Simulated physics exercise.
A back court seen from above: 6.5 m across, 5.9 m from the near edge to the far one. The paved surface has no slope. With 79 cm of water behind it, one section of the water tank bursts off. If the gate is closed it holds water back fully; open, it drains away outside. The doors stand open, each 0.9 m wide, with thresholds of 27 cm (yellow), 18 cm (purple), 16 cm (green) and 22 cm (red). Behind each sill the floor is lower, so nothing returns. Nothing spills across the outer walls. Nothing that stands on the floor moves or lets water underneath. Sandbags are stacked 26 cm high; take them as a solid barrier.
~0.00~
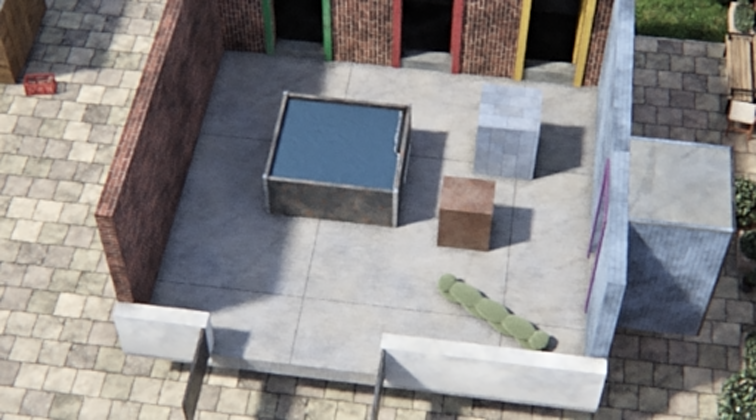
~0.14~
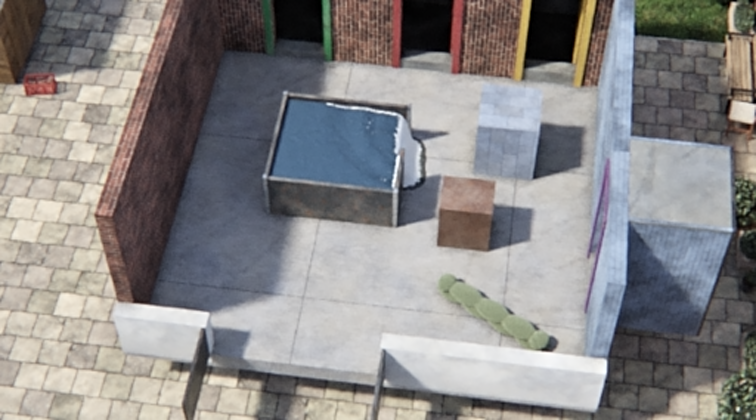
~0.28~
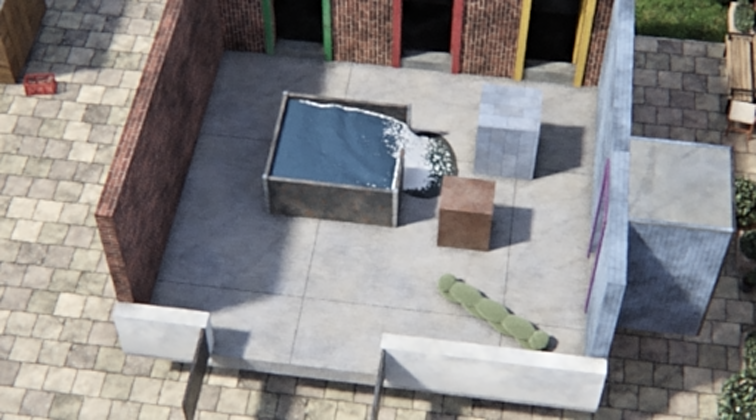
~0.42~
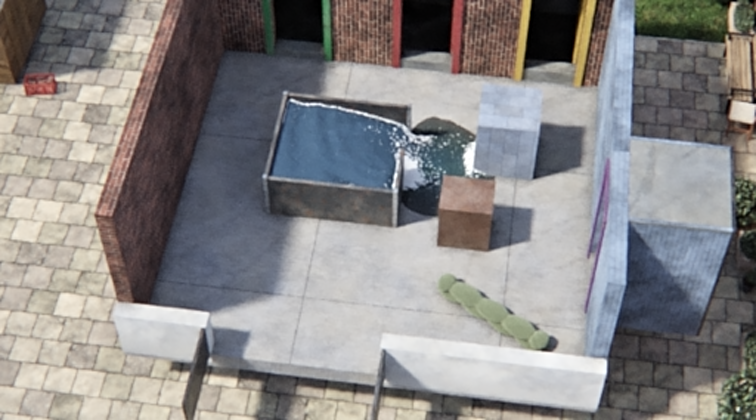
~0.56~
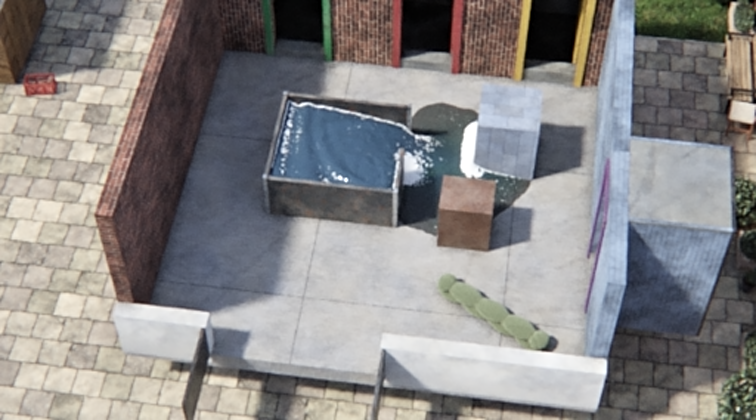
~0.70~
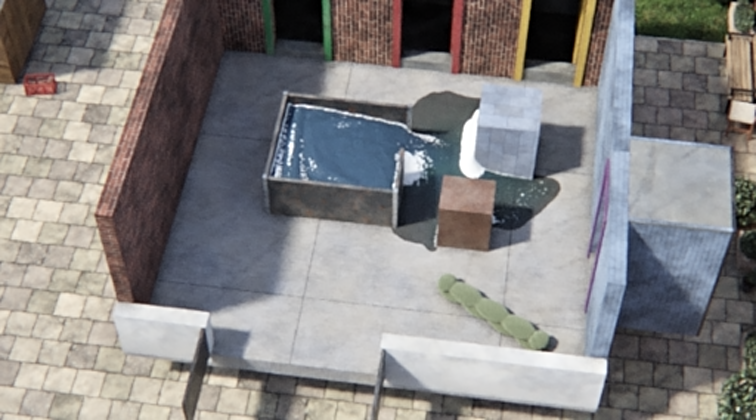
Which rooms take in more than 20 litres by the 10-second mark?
Within that time: At the yellow door it stays under the limit; at the purple door it keeps below the limit; at the green door it stays under the limit; at the red door it stays under the limit.
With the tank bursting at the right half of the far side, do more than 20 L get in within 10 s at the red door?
Against that limit: Red past it.
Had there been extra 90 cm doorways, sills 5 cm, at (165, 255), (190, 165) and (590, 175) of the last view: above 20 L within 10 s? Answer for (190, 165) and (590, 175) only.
In that order: Below, over.
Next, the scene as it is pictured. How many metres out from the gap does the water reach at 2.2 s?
About 4.8 m.
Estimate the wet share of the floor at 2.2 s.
Near 30 per cent is wet.
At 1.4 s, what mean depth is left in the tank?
Some 53 cm.
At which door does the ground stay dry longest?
It is the green one.
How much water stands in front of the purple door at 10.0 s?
Some 9.5 cm.
After 1.4 s water covers 20 % of the floor and is deepest (52 cm) near (460, 160); yellow door 10 cm at the sill, 0 L in, purple door not reached, green door not reached, red door 8 cm at the sill, 0 L in.
After 2.2 s water covers 30 % of the floor and is deepest (38 cm) near (460, 160); yellow door 14 cm at the sill, 0 L in, purple door 16 cm at the sill, 0 L in, green door not reached, red door 20 cm at the sill, 2 L in.
After 3.5 s water covers 50 % of the floor and is deepest (29 cm) near (460, 160); yellow door 11 cm at the sill, 0 L in, purple door 11 cm at the sill, 1 L in, green door 3 cm at the sill, 0 L in, red door 14 cm at the sill, 5 L in.
After 6.0 s water covers 80 % of the floor and is deepest (22 cm) near (583, 373); yellow door 11 cm at the sill, 0 L in, purple door 11 cm at the sill, 1 L in, green door 3 cm at the sill, 0 L in, red door 11 cm at the sill, 5 L in.
After 10.0 s water covers 95 % of the floor and is deepest (13 cm) near (215, 289); yellow door 9 cm at the sill, 0 L in, purple door 10 cm at the sill, 1 L in, green door 5 cm at the sill, 0 L in, red door 7 cm at the sill, 5 L in.
